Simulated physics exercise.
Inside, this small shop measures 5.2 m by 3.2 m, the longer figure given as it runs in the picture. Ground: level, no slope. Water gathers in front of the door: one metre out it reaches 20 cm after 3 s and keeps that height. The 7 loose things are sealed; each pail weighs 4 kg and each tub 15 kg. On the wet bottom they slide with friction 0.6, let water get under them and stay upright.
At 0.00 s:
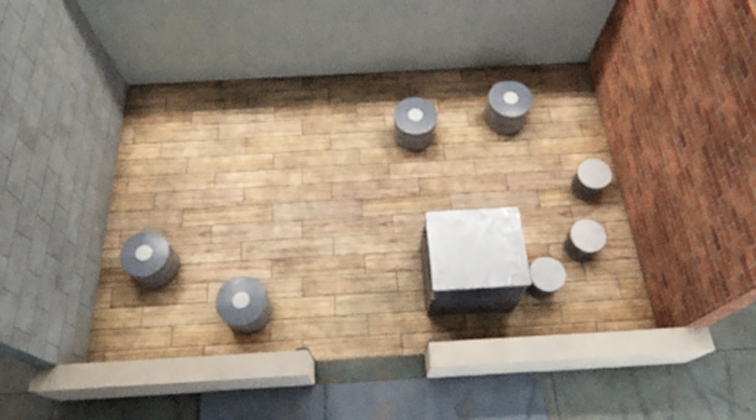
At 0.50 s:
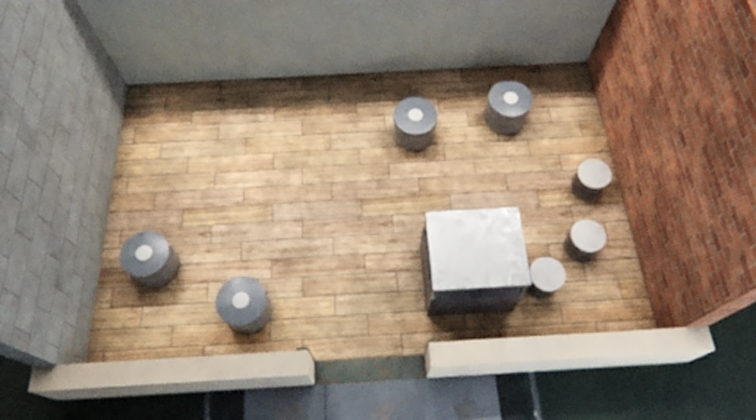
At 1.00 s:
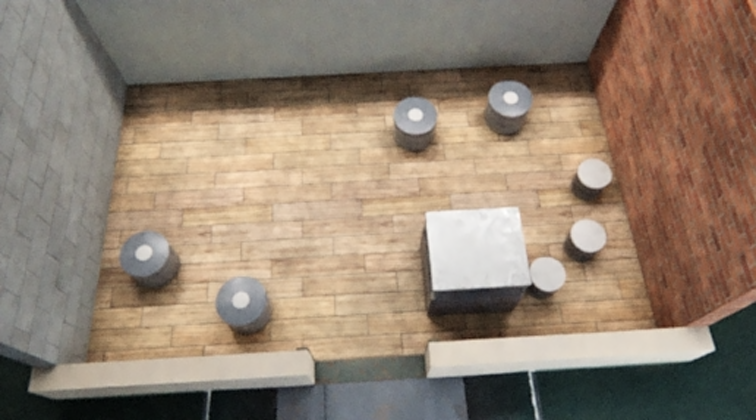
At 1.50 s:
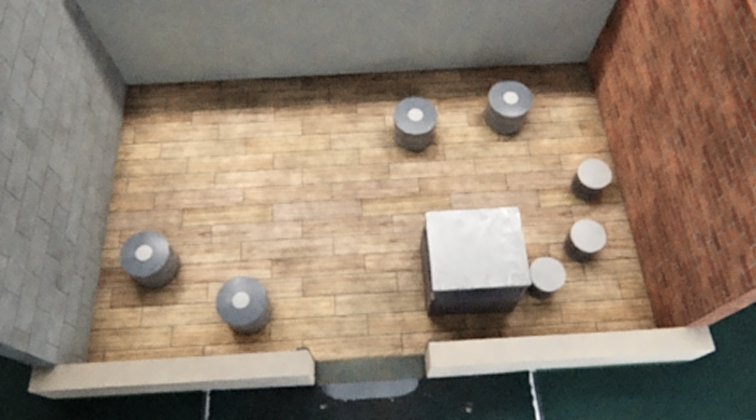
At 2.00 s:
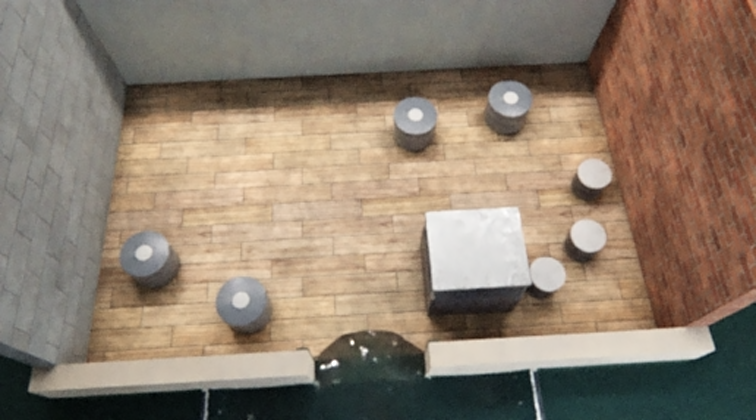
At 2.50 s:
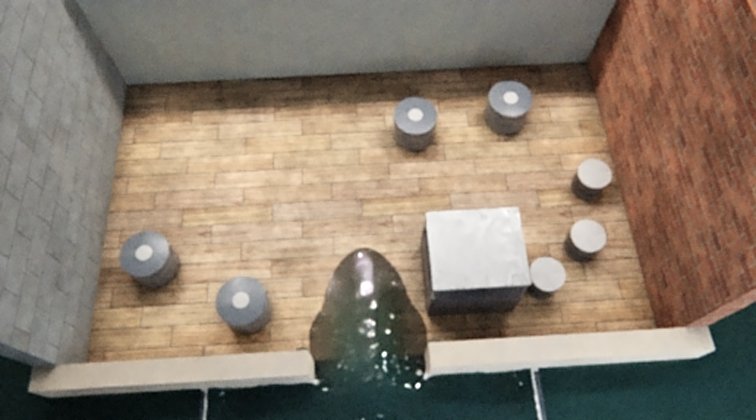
Dark water rises outside the doorway at the bottom of a small shop with a plank floor, grey walls left and behind and a brick-red wall right, seen from high above by a still camera. Four blue-grey round objects stand upper right and lower left, with a pale-topped block and three smaller grey stools at right. The water covers the paving outside, then pushes through the gap in a rounded, glinting tongue, while the furnishings stay put.
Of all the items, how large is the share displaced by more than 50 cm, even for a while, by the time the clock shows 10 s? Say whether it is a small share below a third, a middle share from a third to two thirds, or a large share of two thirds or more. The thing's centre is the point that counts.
A small share, below a third.
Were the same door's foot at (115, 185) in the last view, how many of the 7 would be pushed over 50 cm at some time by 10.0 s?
Result: 1 of them.
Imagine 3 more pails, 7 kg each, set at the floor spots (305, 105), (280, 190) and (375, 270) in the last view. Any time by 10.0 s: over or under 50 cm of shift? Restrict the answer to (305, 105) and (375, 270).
Above the limit, then above the limit.
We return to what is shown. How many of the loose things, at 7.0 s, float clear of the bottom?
My tally comes to 0.
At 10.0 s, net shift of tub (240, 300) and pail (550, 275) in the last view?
They've ended up 0 cm and 0 cm away, in that order.
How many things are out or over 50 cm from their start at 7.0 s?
The count is 0.
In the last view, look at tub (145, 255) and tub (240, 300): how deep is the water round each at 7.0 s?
About 1 and 1 cm.
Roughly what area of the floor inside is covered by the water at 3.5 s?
Wet: Near 3.5 m2.
After 3.5 s 0 of 7 are over 50 cm from their spots; 0 afloat.
After 4.5 s 0 of 7 are over 50 cm from their spots; 0 afloat.
After 7.0 s 0 of 7 are over 50 cm from their spots; 0 afloat.
After 10.0 s 0 of 7 are over 50 cm from their spots, and 0 have been at some point; 1 afloat.
